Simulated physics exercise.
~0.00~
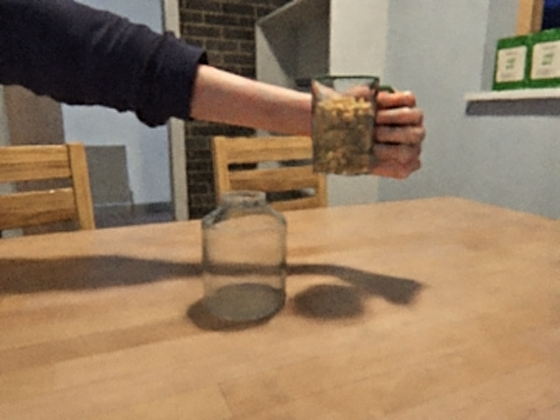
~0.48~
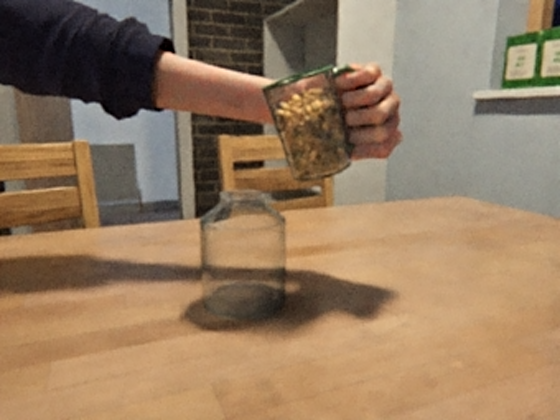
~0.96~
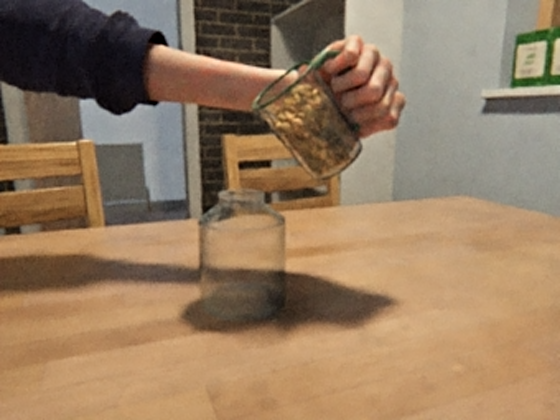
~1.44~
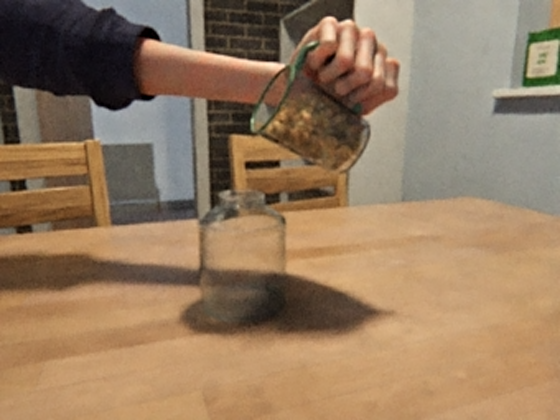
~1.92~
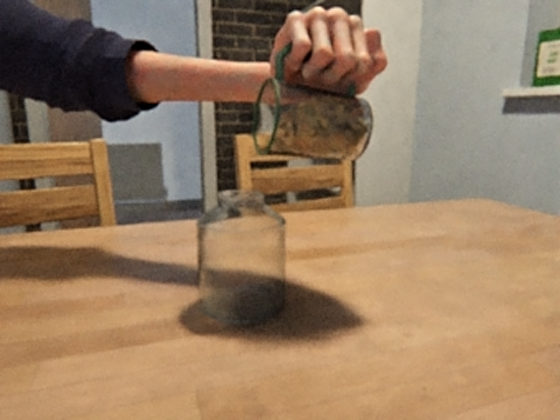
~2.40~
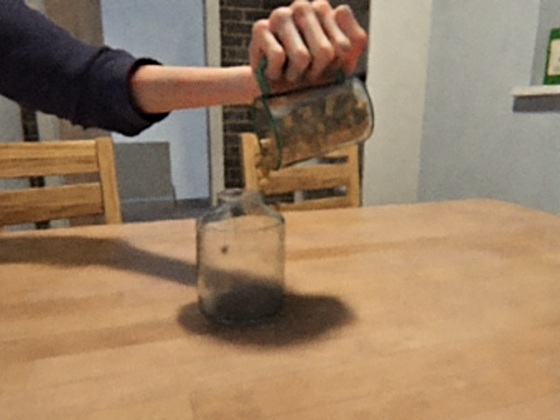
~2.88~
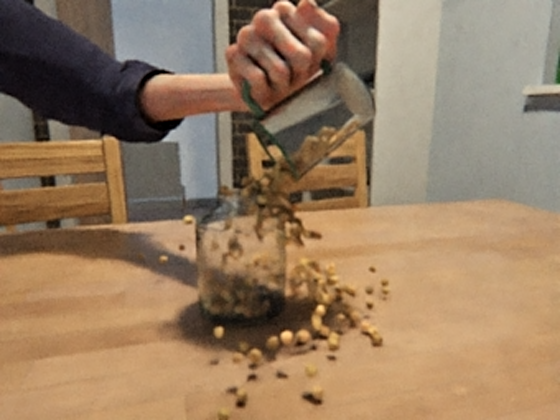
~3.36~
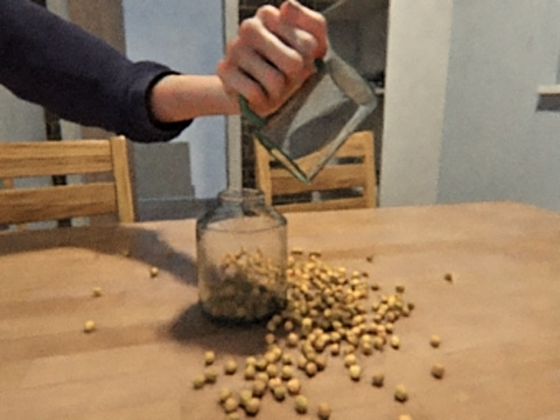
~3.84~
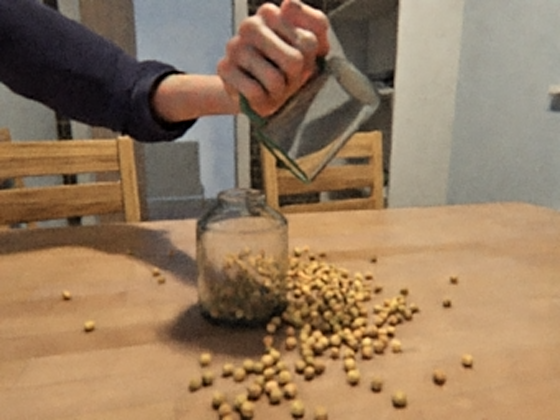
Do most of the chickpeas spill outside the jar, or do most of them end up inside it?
Most of the chickpeas spill outside onto the table, while only a part of them lands in the jar and hardly any stay in the cup.
